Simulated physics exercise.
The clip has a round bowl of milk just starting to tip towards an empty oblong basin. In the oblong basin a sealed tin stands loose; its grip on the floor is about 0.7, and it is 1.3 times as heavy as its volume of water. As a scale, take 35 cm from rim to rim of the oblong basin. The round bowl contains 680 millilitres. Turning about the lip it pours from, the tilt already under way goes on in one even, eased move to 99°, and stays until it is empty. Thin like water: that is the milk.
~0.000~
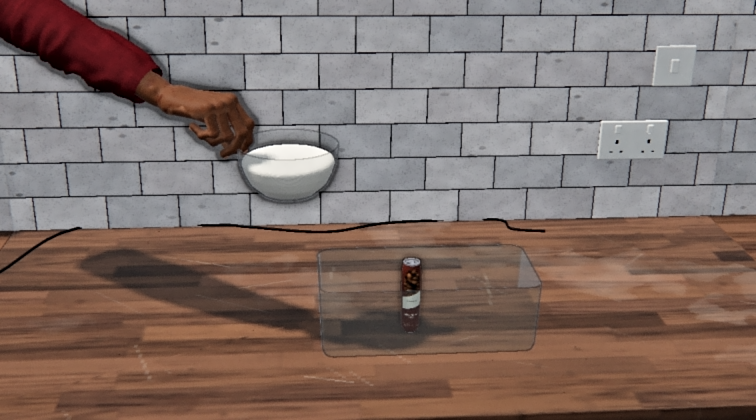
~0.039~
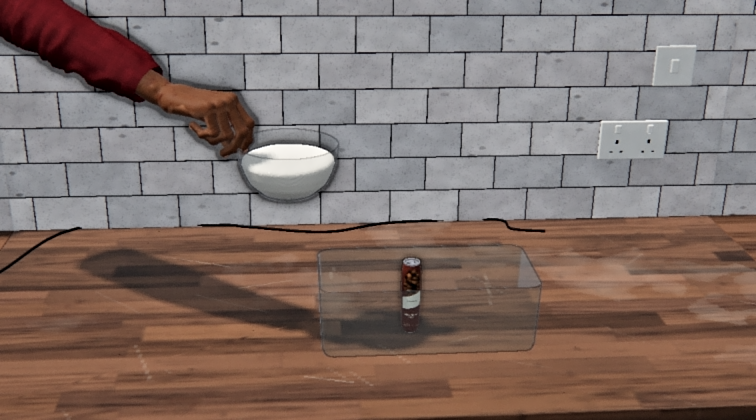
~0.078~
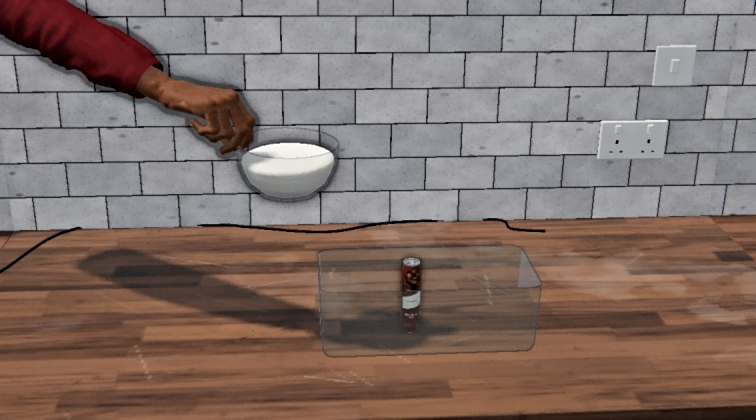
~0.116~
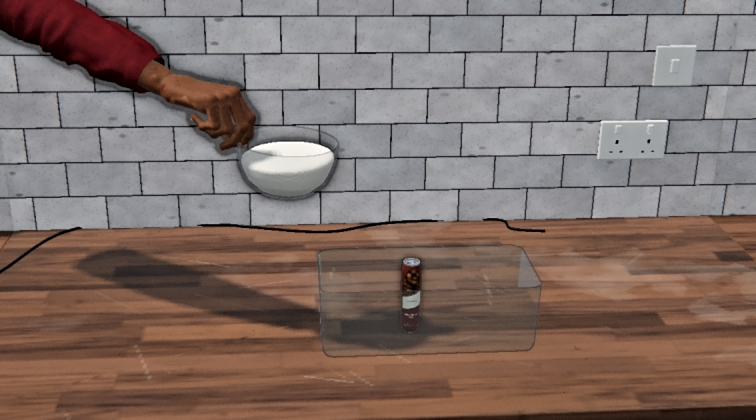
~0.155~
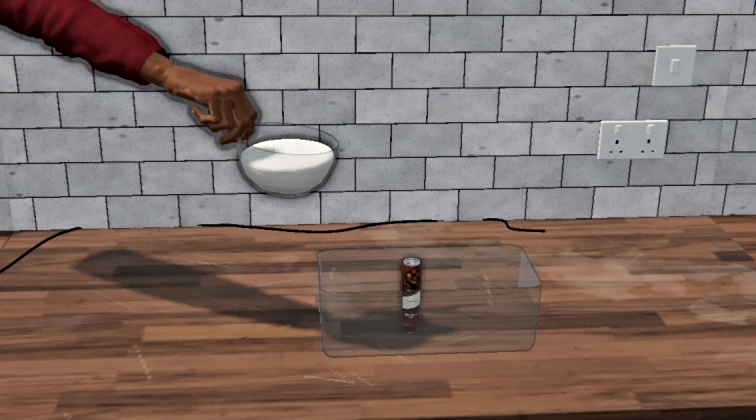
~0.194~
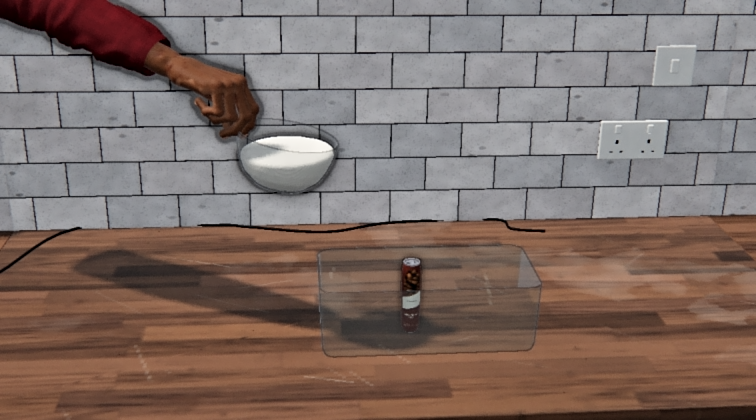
In the video, a hand in a red sleeve holds a clear round bowl of milk above a wooden worktop, beside an oblong basin with a tin standing inside, and slowly tilts the bowl slightly to the right.
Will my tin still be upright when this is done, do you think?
Looks like it can take it.
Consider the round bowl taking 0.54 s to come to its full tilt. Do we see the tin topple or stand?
In that case the tin stays vertical.
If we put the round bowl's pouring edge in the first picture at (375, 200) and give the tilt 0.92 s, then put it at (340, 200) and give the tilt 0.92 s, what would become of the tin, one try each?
First it stays up; then it goes over.
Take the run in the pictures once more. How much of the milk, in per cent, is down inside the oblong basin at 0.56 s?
Estimate - around 0 in a hundred parts.
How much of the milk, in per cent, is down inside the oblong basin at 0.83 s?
That comes to about 48 percent.
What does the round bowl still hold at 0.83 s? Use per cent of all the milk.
Close to 7 percent of the whole amount.
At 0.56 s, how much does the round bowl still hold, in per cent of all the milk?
About 68 per cent.
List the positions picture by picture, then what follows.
In the first picture, it leans 0°; its right rim is at (338, 144); the milk meets the walls at (242, 159) and (335, 157); the oblong basin's rim runs from (319, 271) to (532, 266); the tin's top is at (412, 265).
In the second picture, it leans 0°; its right rim is at (338, 144); the milk meets the walls at (241, 158) and (335, 157).
In the third picture, it leans 2°; its right rim is at (338, 144); the milk meets the walls at (241, 157) and (334, 155).
In the fourth picture, it leans 4°; its right rim is at (338, 144); the milk meets the walls at (241, 156) and (334, 153).
In the fifth picture, it leans 7°; its right rim is at (338, 144); the milk meets the walls at (240, 153) and (334, 151).
In the sixth picture, it leans 10°; its right rim is at (338, 144); the milk meets the walls at (241, 150) and (334, 149).
After 0.56 s the tilt is 66° and 68 per cent is still to pour; the tin stands where it began.
After 0.83 s the tilt is 97° and 7 per cent is still to pour; the tin stands where it began.
After 1.11 s the tilt is 99° and 0 per cent is still to pour; the tin stands where it began.
After 1.42 s the tilt is 99° and 0 per cent is still to pour; the tin stands where it began.
In the end the tin stands where it began.
